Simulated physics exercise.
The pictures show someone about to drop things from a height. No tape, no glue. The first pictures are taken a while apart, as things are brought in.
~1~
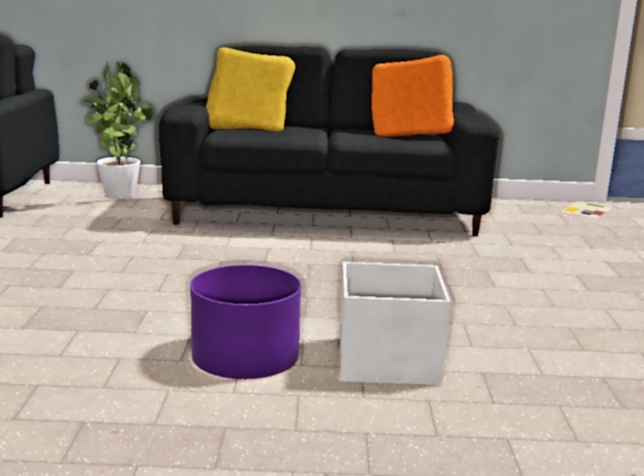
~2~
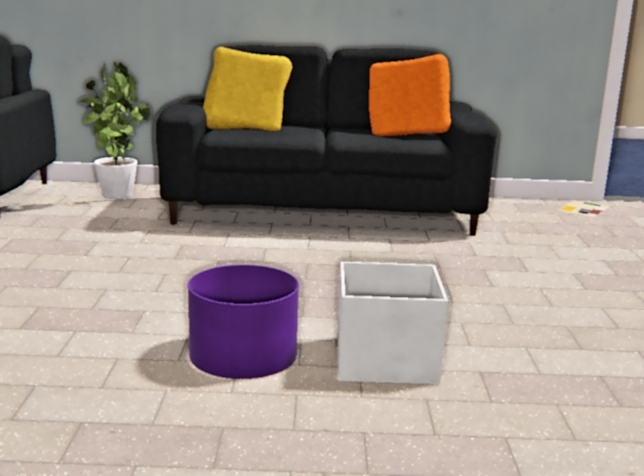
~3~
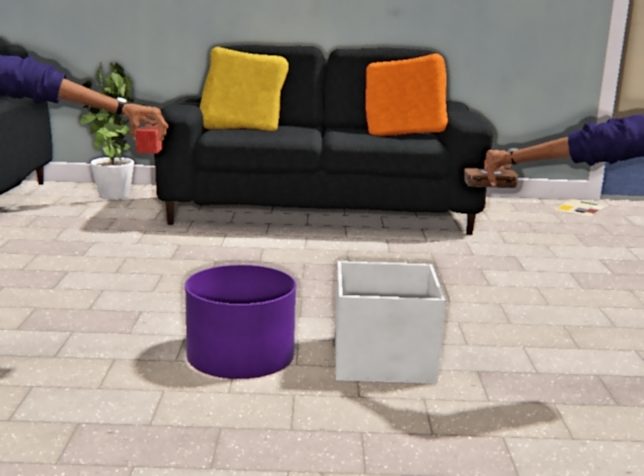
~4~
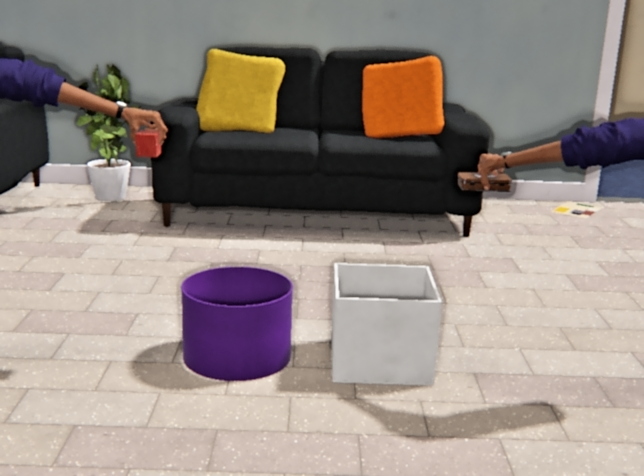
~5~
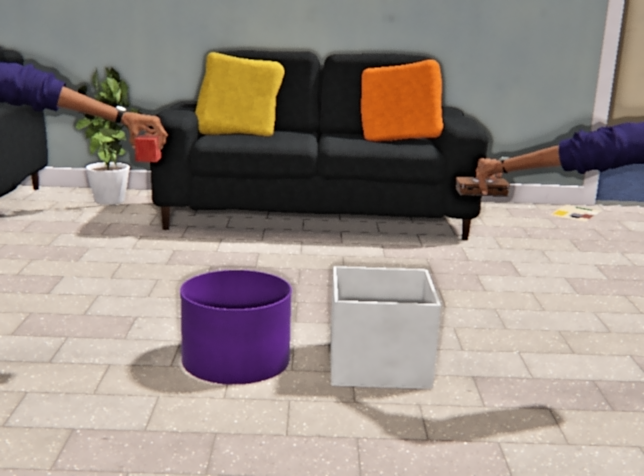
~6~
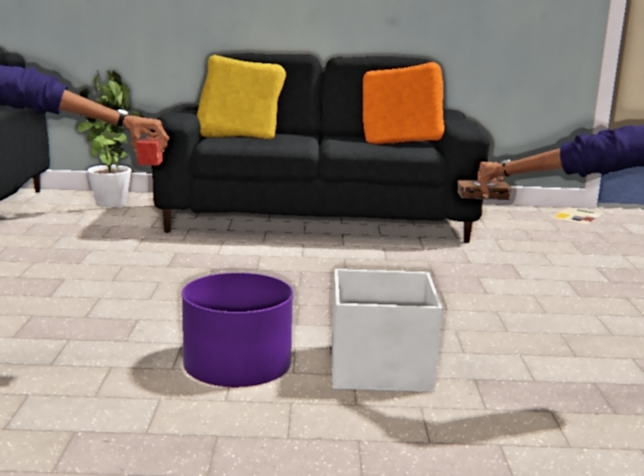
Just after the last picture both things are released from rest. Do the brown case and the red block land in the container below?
The brown case falls beside it; the red block falls beside it.
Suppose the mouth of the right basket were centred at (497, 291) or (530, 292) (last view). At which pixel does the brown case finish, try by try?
It ends around (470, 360) and (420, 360).
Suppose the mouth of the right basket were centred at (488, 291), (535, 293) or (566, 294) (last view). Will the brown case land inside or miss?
One after another: It drops into the container; ends up outside; falls beside it.
Then, 0.20 s after the last picture, brown case falling near (480, 228); red block falling near (151, 191).
Then, 0.32 s after the last picture, brown case falling near (473, 304); red block falling near (153, 269).
At rest, the brown case ends up outside, near (466, 365); the red block ends up outside, near (155, 350).
